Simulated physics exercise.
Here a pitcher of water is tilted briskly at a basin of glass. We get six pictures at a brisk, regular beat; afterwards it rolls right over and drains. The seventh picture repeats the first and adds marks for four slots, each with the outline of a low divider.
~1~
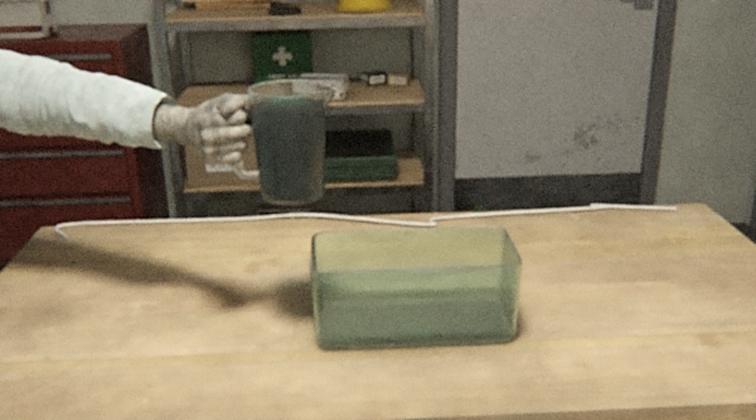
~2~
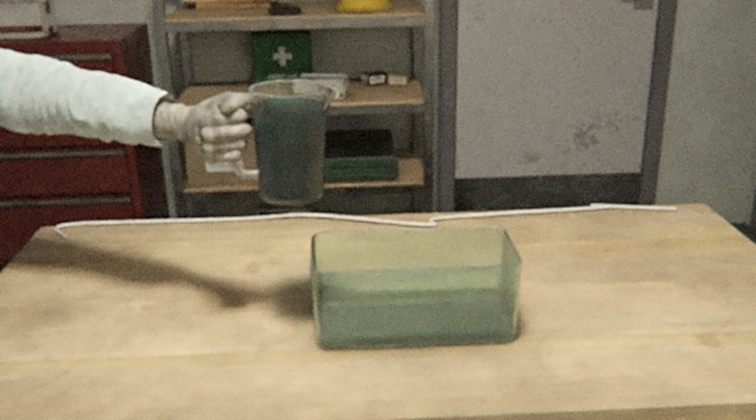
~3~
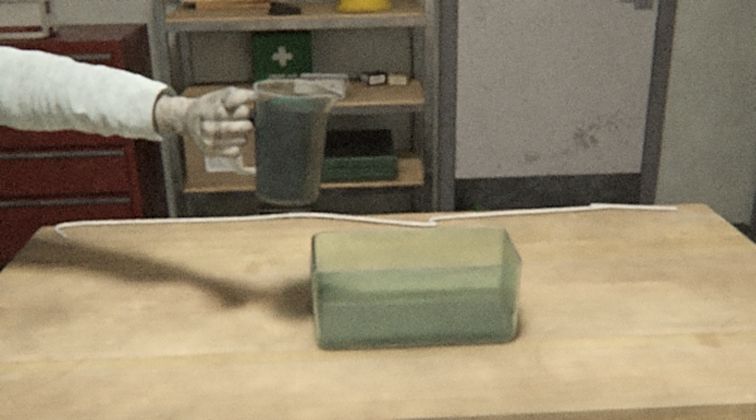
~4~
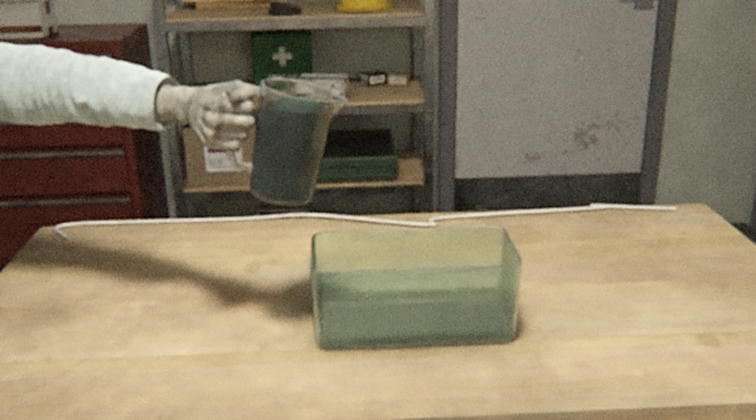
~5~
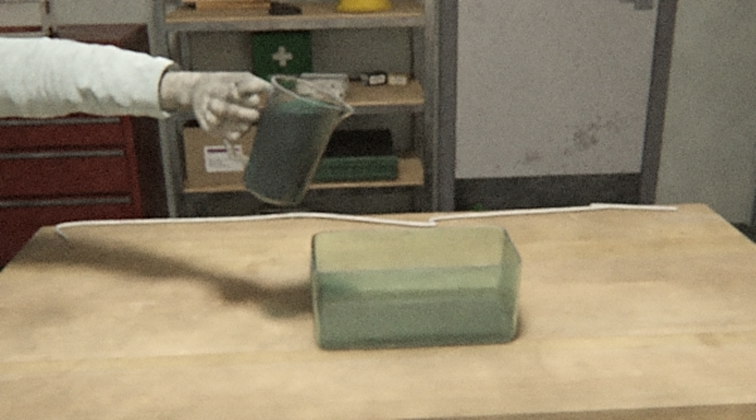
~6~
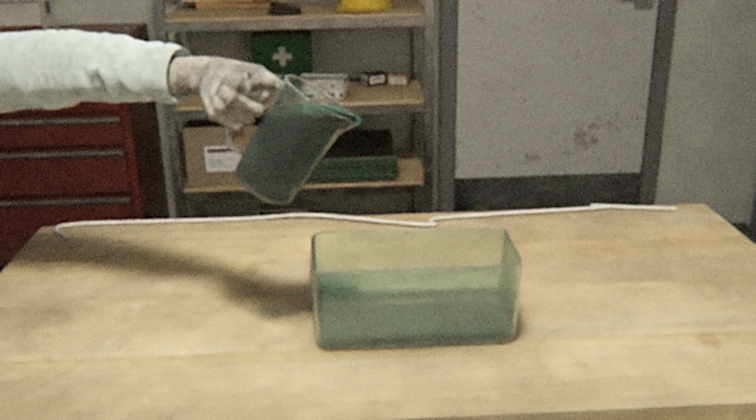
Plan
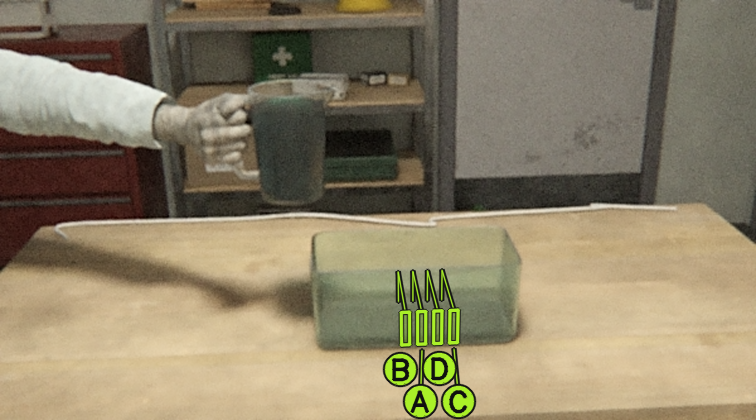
A gloved hand held a clear pitcher of dark water upright above and left of a partly filled glass basin, then tilted it to the right until the water reached its lip.
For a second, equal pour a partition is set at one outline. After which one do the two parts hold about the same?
Use place B.
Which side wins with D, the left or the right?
The left one.
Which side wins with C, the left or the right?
The left one.
In lime, A at (421, 350); B at (405, 350); C at (453, 348); D at (437, 349).
With A, about 78 % ends left of the wall and 16 % right of it; 7 % is lost outside.
With B, about 52 % ends left of the wall and 46 % right of it.
With C, about 93 % ends left of the wall and 5 % right of it.
With D, about 89 % ends left of the wall and 4 % right of it; 7 % is lost outside.
